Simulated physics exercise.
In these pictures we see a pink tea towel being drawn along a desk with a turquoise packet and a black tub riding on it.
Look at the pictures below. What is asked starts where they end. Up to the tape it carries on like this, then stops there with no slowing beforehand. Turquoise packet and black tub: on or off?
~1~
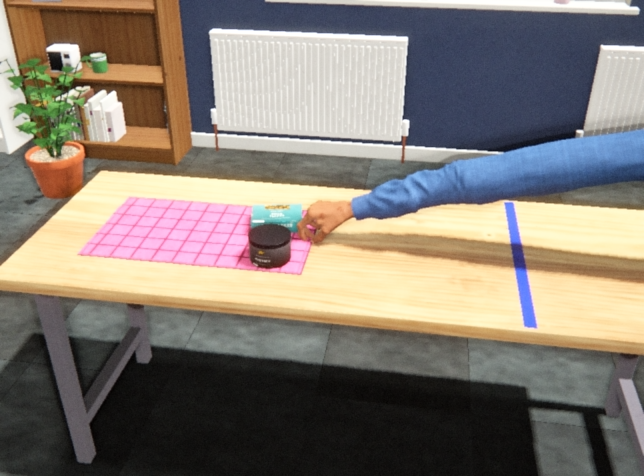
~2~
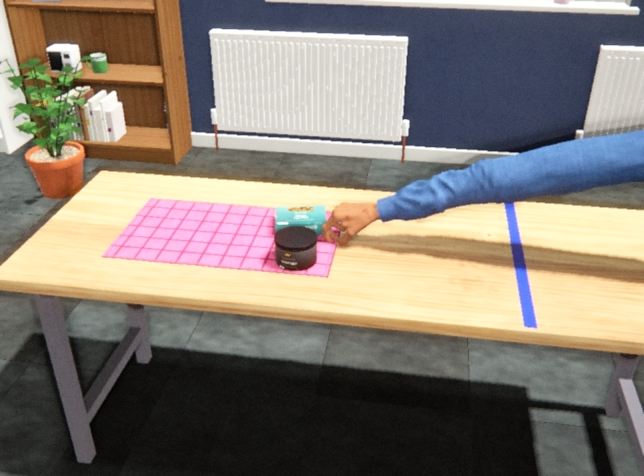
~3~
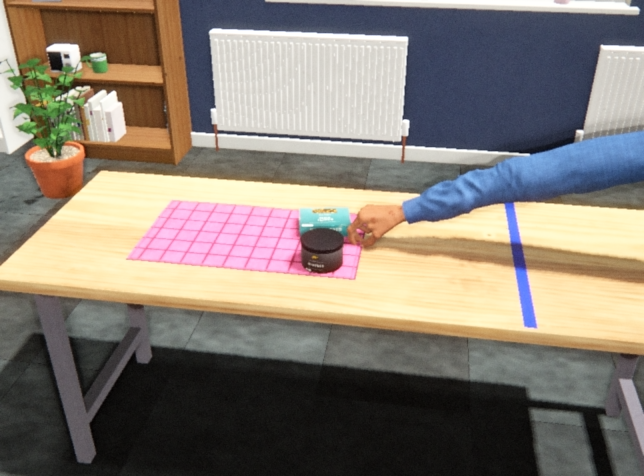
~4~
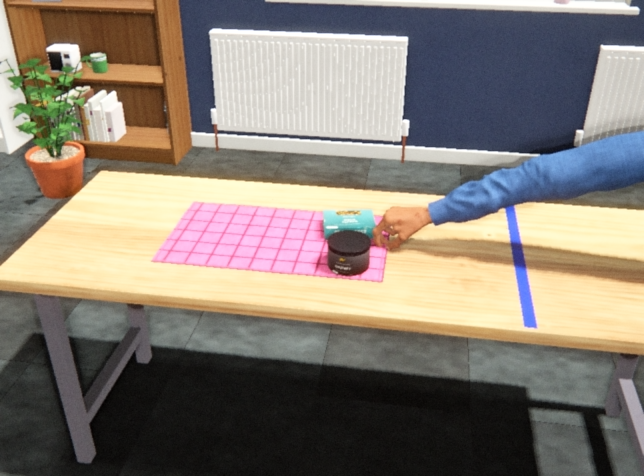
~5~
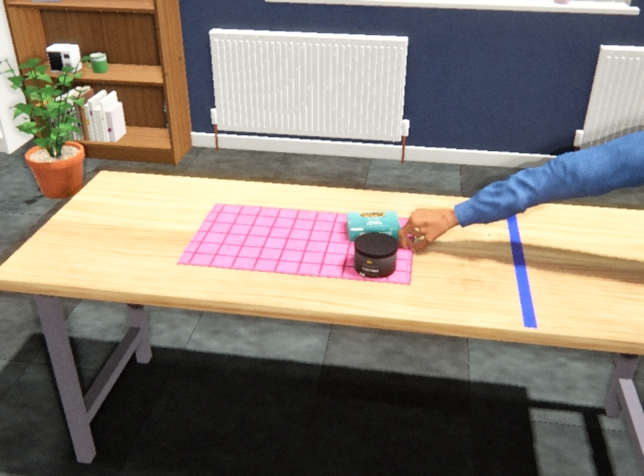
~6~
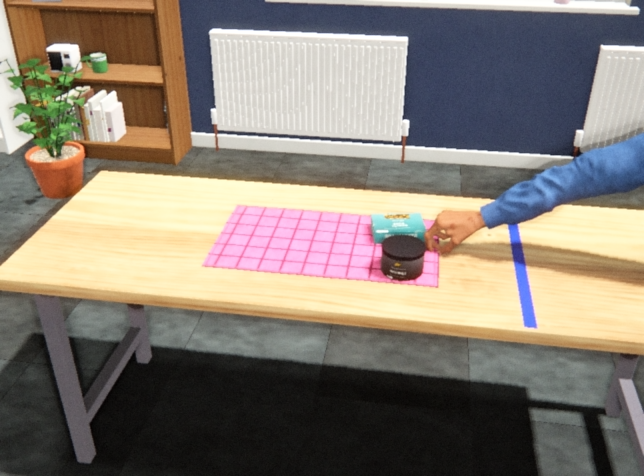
Turquoise packet - off; black tub - off.
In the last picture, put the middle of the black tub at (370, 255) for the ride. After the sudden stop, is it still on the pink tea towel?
Note: At that spot it drops off.
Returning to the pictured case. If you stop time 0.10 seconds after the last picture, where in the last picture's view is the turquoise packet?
Around (448, 232).
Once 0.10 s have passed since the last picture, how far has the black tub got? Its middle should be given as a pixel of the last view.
Approx. position: (458, 263).
Then, 0.10 s after the last picture, hem short of the tape; turquoise packet on the cloth near (448, 232); black tub on the cloth near (458, 263).
Then, 0.21 s after the last picture, hem at the tape; turquoise packet on the cloth near (501, 236); black tub on the cloth near (516, 268).
At rest, hem at the tape; turquoise packet ahead of the hem near (565, 243); black tub ahead of the hem near (590, 275). The turquoise packet leaves the cloth and the black tub shoots off the front.
